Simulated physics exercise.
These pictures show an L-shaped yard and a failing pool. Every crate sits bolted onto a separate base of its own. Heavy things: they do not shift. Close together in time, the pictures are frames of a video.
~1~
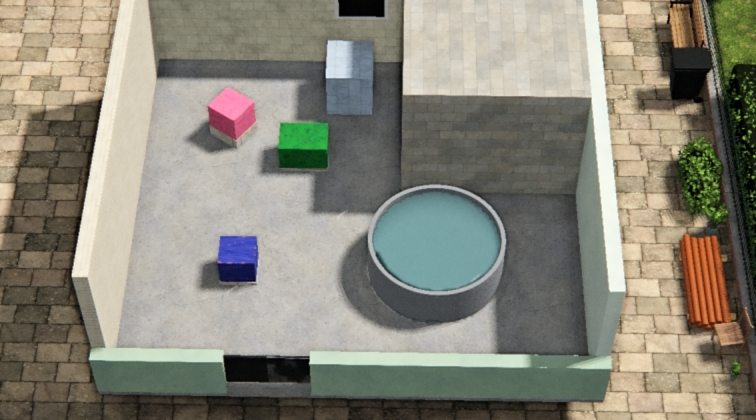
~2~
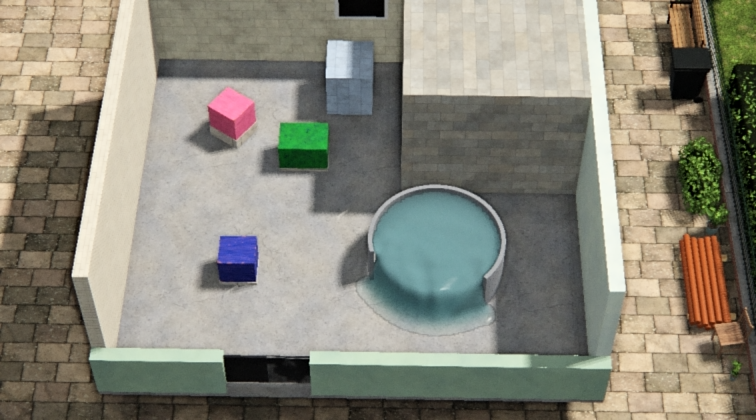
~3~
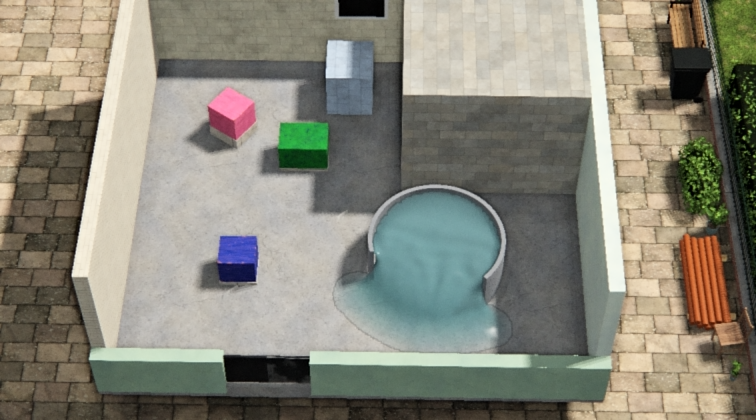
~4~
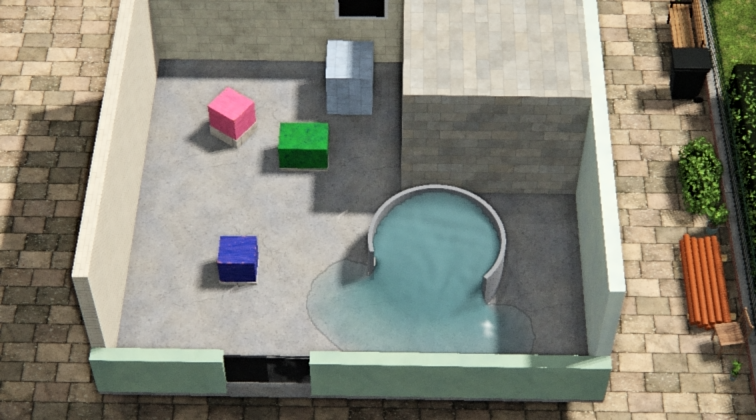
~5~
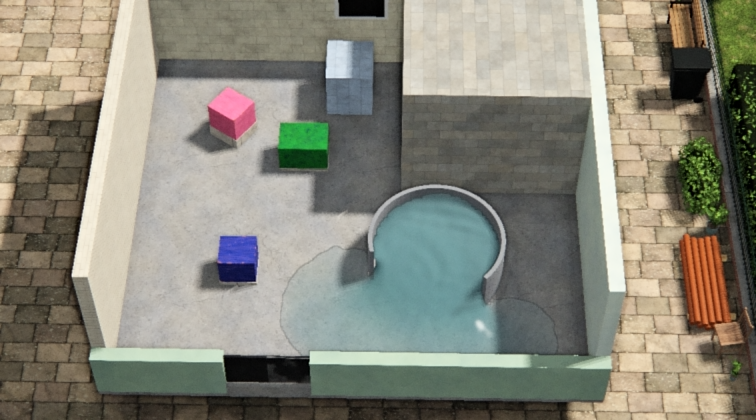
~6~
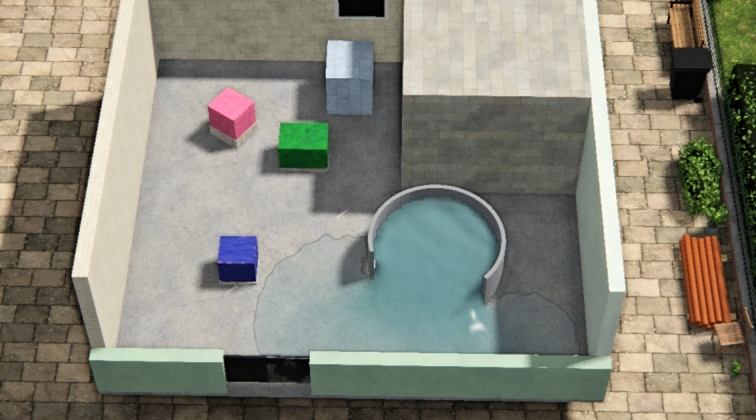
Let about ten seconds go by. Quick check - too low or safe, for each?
Pink crate safe; green crate too low; blue crate too low.
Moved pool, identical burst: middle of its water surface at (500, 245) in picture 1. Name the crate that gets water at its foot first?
First comes the crate marked blue.
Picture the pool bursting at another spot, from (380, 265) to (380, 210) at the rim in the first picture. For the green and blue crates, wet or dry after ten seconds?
I expect green goes wet while blue goes wet.
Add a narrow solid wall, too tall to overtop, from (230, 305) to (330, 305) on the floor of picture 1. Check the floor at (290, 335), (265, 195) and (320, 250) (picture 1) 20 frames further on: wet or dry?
As listed: Awash, not flooded, flooded.
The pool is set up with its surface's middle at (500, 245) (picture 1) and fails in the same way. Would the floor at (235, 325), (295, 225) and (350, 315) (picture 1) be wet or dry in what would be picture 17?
As listed: Awash, dry, under water.
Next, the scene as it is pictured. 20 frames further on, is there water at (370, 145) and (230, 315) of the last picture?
The first place is spared and the second is inundated.
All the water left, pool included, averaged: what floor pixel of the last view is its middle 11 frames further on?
Near pixel (384, 323).
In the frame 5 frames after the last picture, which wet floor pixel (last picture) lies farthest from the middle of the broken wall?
I'd put it around (114, 371).
A moment on, water covers 30 % of the floor; the pink crate not reached, the green crate not reached, the blue crate water round its plinth.
Next, water covers 35 % of the floor; the pink crate not reached, the green crate not reached, the blue crate water round its plinth.
Then, water covers 55 % of the floor; the pink crate not reached, the green crate not reached, the blue crate water round its plinth.
Later, water covers 90 % of the floor; the pink crate water round its plinth, the green crate water round its plinth, the blue crate water round its plinth.
In the end, water covers 100 % of the floor; the pink crate stayed above the water, the green crate was topped, the blue crate was topped.
